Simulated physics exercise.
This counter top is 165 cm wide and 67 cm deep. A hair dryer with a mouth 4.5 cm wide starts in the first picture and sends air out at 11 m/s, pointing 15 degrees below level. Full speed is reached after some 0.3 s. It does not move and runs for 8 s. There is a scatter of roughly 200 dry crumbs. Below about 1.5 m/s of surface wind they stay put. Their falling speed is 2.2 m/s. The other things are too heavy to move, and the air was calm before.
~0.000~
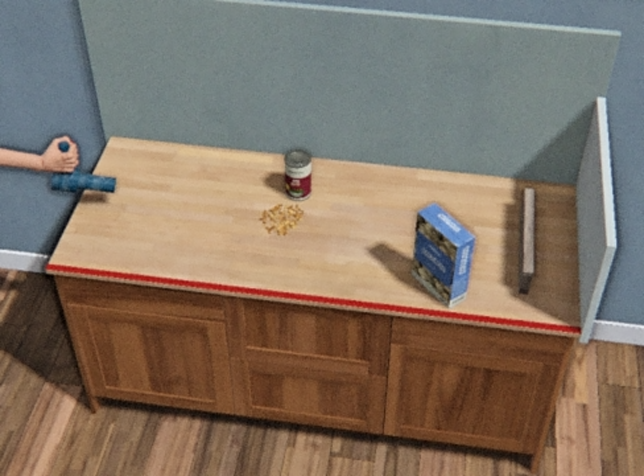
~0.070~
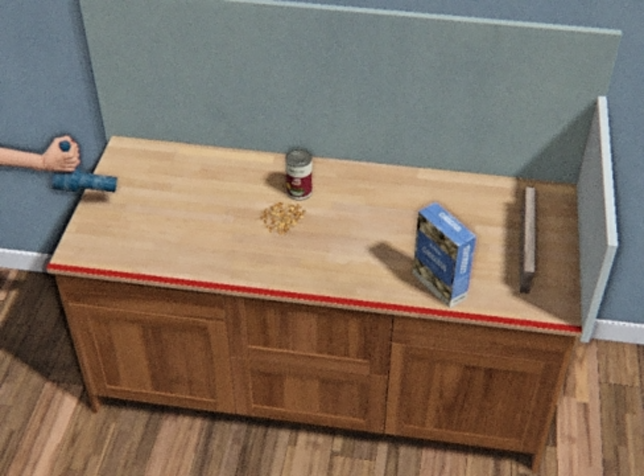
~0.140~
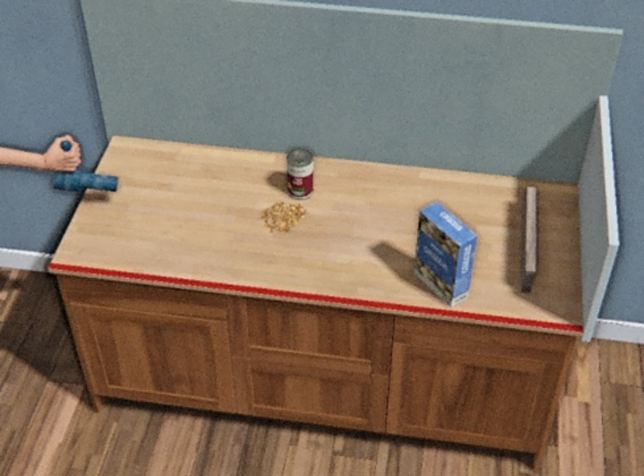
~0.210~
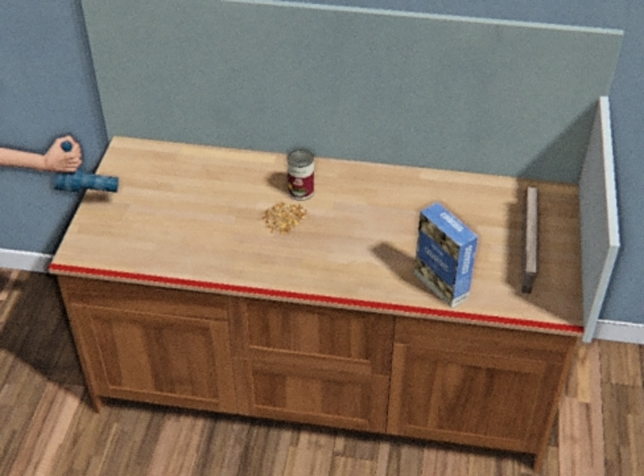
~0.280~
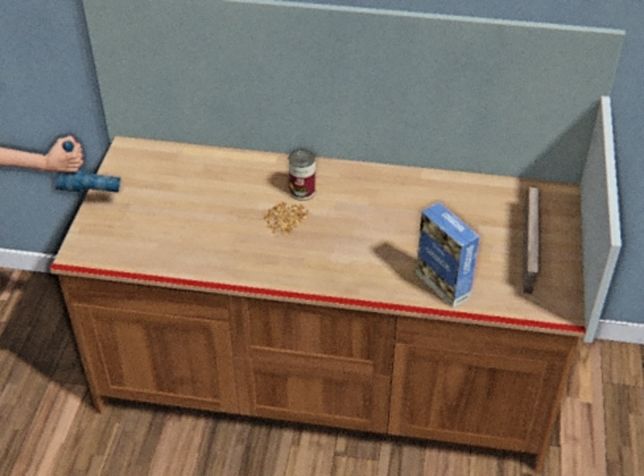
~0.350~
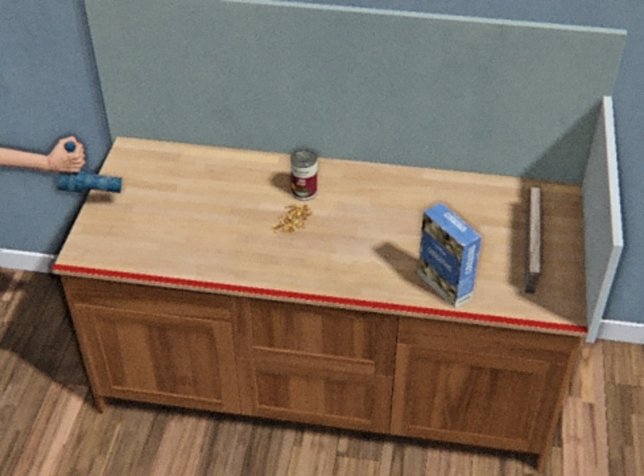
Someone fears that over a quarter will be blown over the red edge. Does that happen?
As for a quarter going over the red edge: No.
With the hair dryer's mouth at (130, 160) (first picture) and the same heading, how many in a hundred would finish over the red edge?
It would be near 0 %.
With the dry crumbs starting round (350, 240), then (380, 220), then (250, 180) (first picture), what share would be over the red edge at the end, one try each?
In turn about 0 %, 1 %, 2 %.
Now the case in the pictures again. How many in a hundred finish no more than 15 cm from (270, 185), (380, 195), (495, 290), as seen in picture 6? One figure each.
In turn about 0 %, 0 %, 40 %.
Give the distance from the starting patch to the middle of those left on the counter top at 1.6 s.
Roughly 70 cm.
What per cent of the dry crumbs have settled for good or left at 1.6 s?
Some 30 per cent.
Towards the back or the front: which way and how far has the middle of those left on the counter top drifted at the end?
Towards the front, some 5 cm.
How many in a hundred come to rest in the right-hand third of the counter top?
Near 100 %.
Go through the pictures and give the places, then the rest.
In the first frame, the middle of the dry crumbs is near (284, 219), none has stirred yet and the mouth of the hair dryer is at (115, 185).
In the second frame, the middle of the dry crumbs is near (285, 217), none has stirred yet and the red edge is centred on (306, 300).
In the third frame, the middle of the dry crumbs is near (286, 217), none has stirred yet, the top of a tin is at (300, 157) and the top of a carton is at (448, 223).
In the fourth frame, the middle of the dry crumbs is near (287, 217) and none has stirred yet.
In the fifth frame, the middle of the dry crumbs is near (288, 217) and none has stirred yet.
In the sixth frame, the middle of the dry crumbs is near (295, 219), the farthest in sight from the hair dryer is at (312, 212) and about 40 % have left their places.
After 1.6 s, 0 % are over the red edge; the middle of those still in play is near (508, 251); 30 % have settled or left.
After 2.6 s, 0 % are over the red edge; the middle of those still in play is near (510, 253); 31 % have settled or left.
After 4.4 s, 0 % are over the red edge; the middle of those still in play is near (510, 253); 36 % have settled or left.
After 8.0 s, at the end, 0 % are over the red edge; the middle of those still in play is near (510, 253).
